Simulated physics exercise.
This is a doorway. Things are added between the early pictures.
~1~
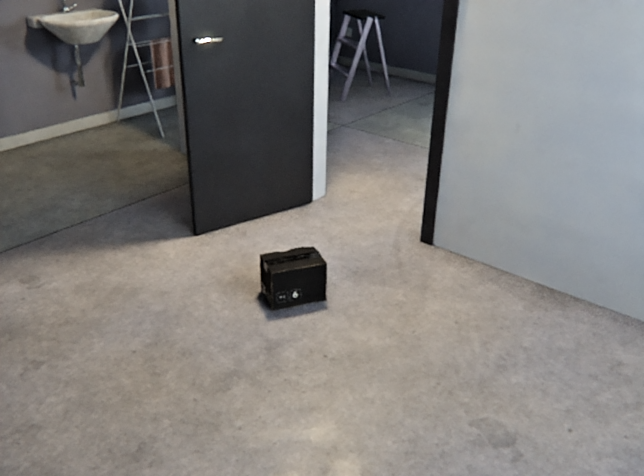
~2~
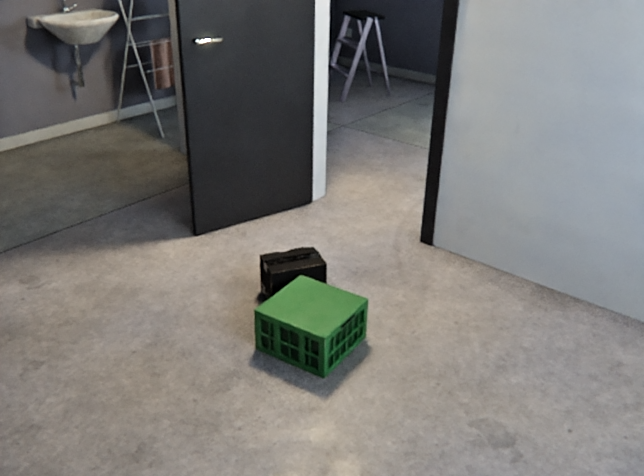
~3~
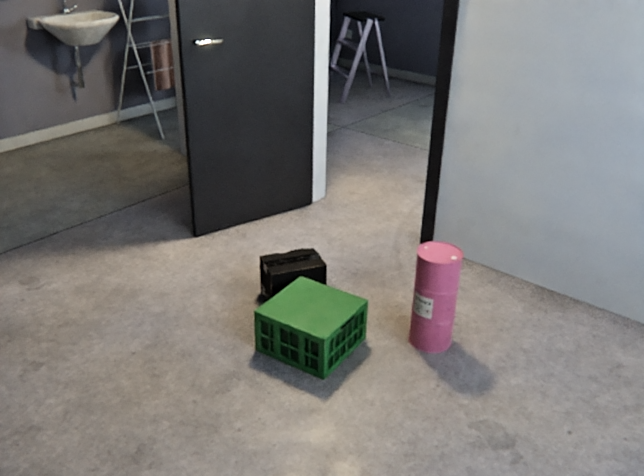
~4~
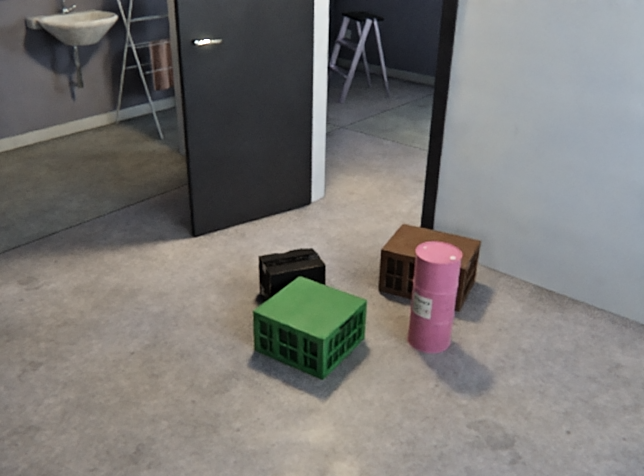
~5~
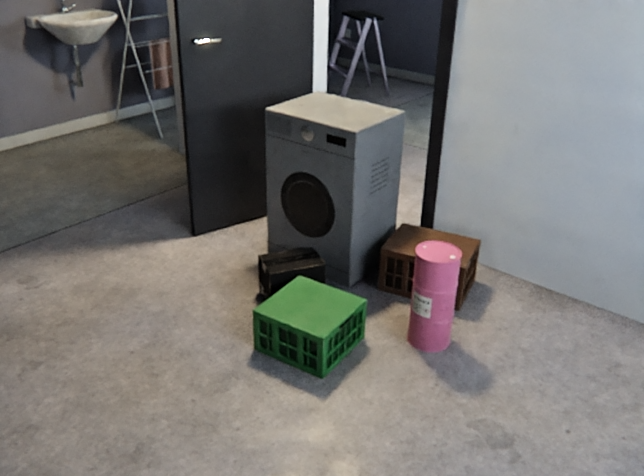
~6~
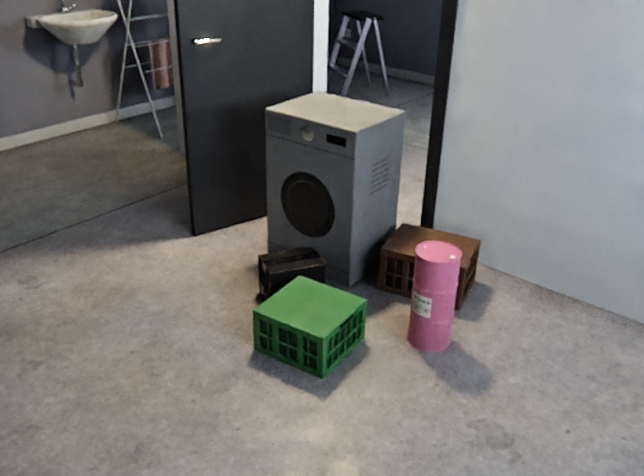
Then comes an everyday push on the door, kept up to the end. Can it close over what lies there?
Here the door is blocked.
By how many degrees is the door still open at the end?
About 70°.
Then, 0.40 s later than the last frame, open by 94°.
Then, 0.60 s later than the last frame, open by 84°.
Then, 0.80 s later than the last frame, open by 72°.
When it is over, open by 69°; all 5 as before. End places, in pixels of the last picture, grey appliance near (334, 186).
